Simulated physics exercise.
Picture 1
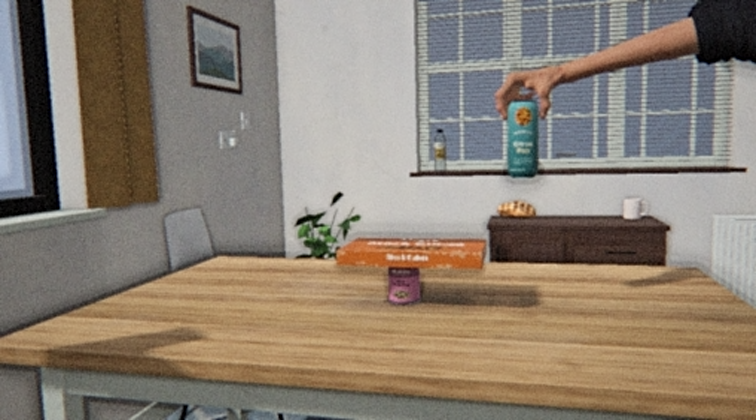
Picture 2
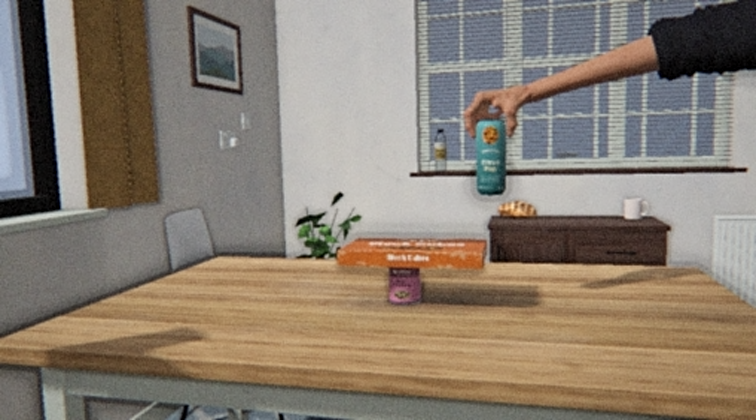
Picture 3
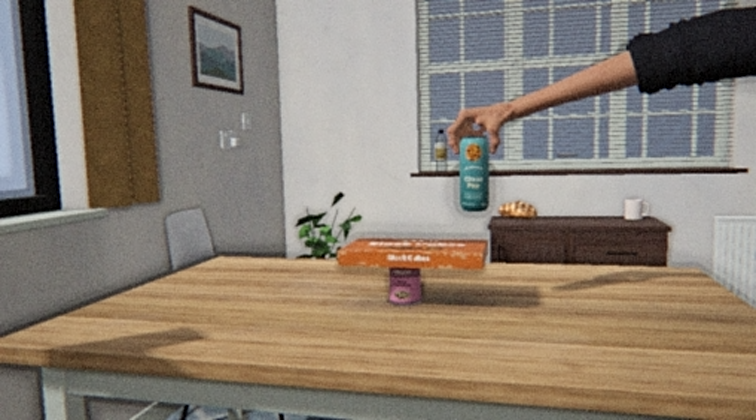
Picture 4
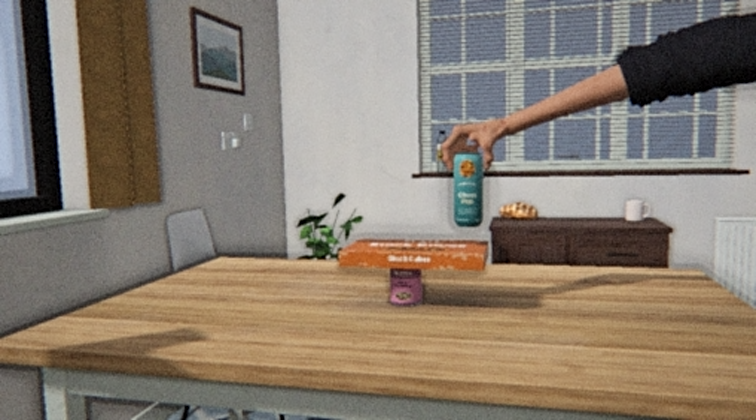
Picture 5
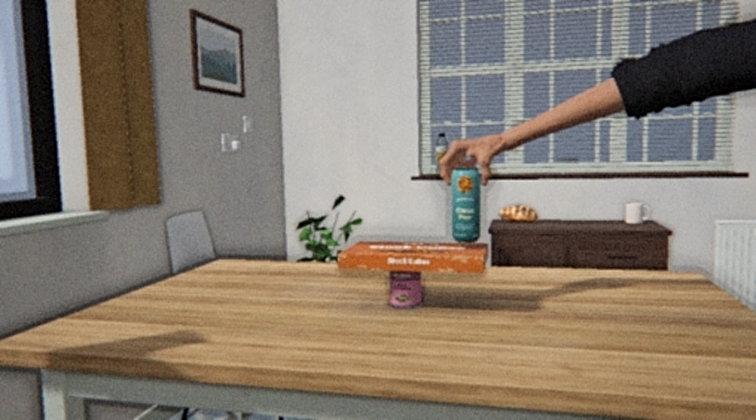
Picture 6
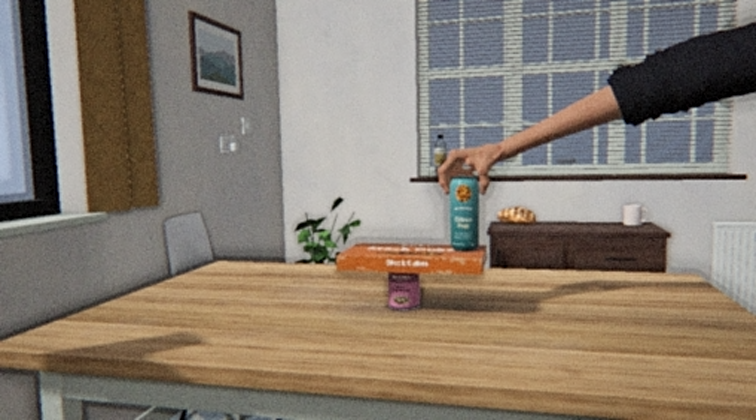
In a room with a wooden table, a hand carried a turquoise can left and down, then set it on the right end of an orange box atop a small pink tin, still holding it.
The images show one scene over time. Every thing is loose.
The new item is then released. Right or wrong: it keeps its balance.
Wrong.
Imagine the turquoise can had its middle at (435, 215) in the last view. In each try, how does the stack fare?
Result: The stack tips over.
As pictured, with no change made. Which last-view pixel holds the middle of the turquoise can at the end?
It ends up close to (576, 302).
Then, 0.40 s on from there, turquoise can now fallen; orange packet turned 42° from how it was put.
Then, 0.50 s on from there, orange packet turned 33° from how it was put.
In the end, fallen, turquoise can and orange packet; pink tin unmoved. At the end, from the last picture's camera, turquoise can near (576, 302). The stack comes apart.
